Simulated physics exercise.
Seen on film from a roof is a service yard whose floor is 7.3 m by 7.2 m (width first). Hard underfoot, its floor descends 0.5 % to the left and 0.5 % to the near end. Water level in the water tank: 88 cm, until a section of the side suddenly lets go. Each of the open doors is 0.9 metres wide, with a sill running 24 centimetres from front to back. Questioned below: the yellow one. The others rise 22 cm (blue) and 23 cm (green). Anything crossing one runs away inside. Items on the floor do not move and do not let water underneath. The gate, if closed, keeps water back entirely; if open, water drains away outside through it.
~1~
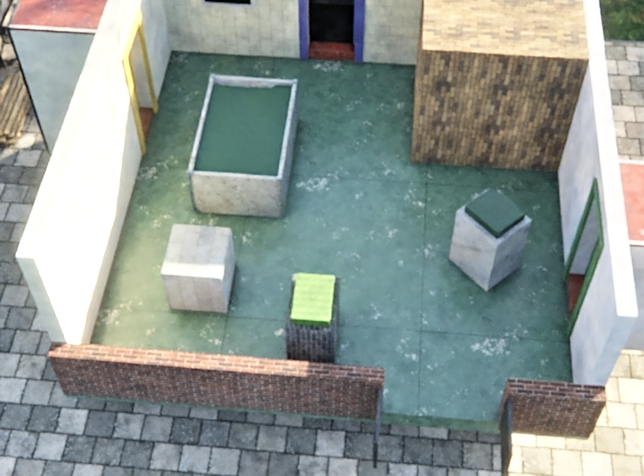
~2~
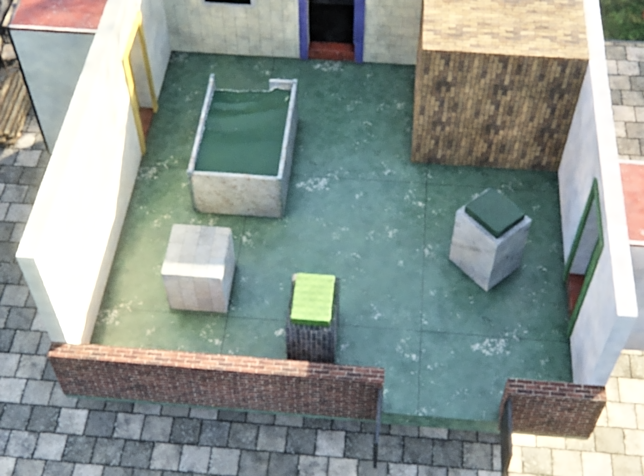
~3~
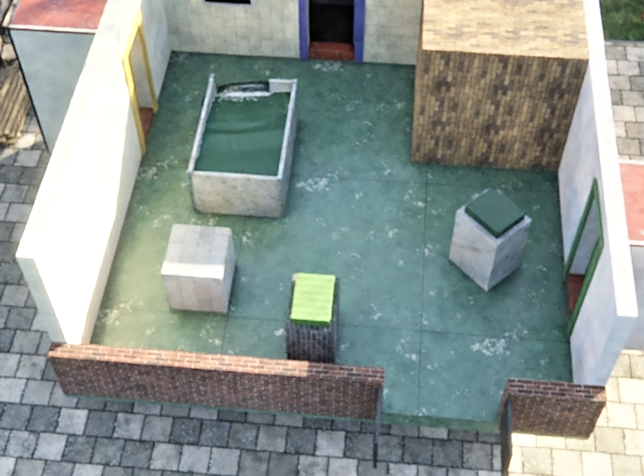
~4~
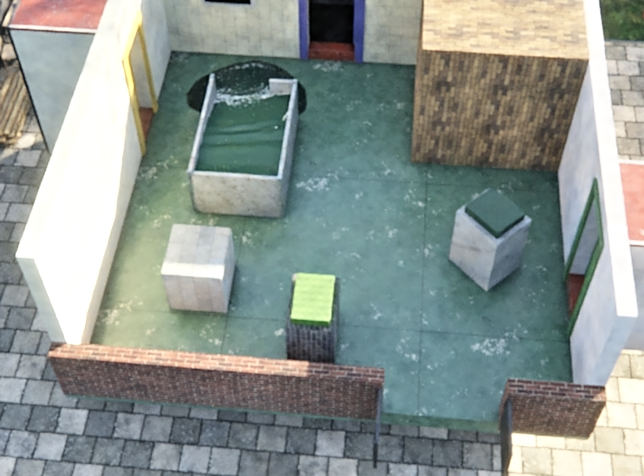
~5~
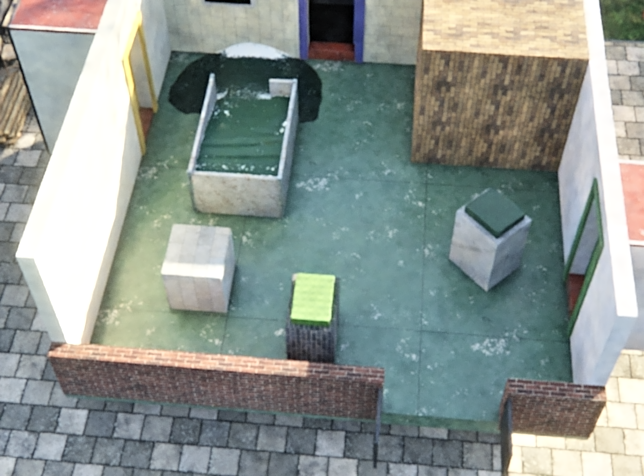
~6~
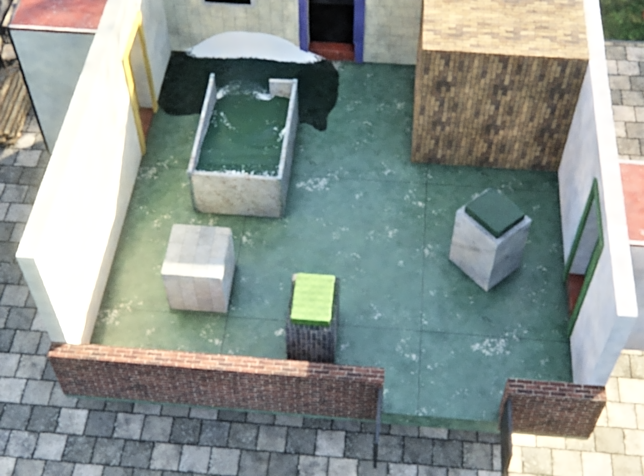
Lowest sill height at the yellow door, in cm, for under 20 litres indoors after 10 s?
I would say 8 cm.
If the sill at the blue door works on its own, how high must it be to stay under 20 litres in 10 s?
At blue, roughly 15 cm.
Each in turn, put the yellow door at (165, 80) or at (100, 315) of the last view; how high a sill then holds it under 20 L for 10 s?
34 and 13.5 cm.
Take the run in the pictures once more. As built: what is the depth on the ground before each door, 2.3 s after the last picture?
Blue door: 15 cm; yellow door: 13 cm; green door: 0 cm.
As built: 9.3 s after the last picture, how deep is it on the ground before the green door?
Lab note: Depth approx. 6.5 cm.
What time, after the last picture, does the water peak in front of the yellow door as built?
Around 2.6 seconds.
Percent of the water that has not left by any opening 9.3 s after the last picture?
Around 94 per cent of the water.
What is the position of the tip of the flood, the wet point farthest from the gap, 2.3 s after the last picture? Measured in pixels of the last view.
The farthest wet point is roughly at (104, 294) in the last view.
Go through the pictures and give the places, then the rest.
In the first frame, still water, 88 cm deep, in the water tank at (245, 128); the yellow door at (141, 90) is dry.
In the second frame, the front is at a hidden place, 0.4 m from the gap on the far side; 0.3 m2 of floor is wet, 88 cm left at the back.
In the third frame, the front is at a hidden place, 0.9 m from the gap on the far side; 1.1 m2 of floor is wet, 88 cm left at the back.
In the fourth frame, the gap is on the far side, the front 1.5 m out at (256, 63); the back of the water tank holds 87 cm.
In the fifth frame, the gap is on the far side, the front 1.7 m out at (212, 54); the back of the water tank holds 79 cm.
In the sixth frame, water pours out on the far side and has run 1.9 m, to (181, 53); about 6 cm deep outside, 74 cm at the back; the yellow door at (141, 90), 1.7 m from the gap, is still 0.8 m from the nearest water.
Then, 0.7 s after the last picture water covers 10 % of the floor, deepest (64 cm) near (171, 56); it has not reached the yellow door.
Then, 2.3 s after the last picture water covers 35 % of the floor, deepest (32 cm) near (169, 63); 13 cm at the yellow door, 0 litres in over its 13 cm sill.
Then, 9.3 s after the last picture water covers 90 % of the floor, deepest (14 cm) near (129, 377); 5 cm at the yellow door, 1 litre in over its 13 cm sill.
At the yellow door as built, the water peaked near 13 cm, 2.5 s after the last picture.
With a sill of 6.5 cm, 33 litres would have come in within the 10 s; with 10 cm, 8 litres. So under 20 litres takes about 8 cm.
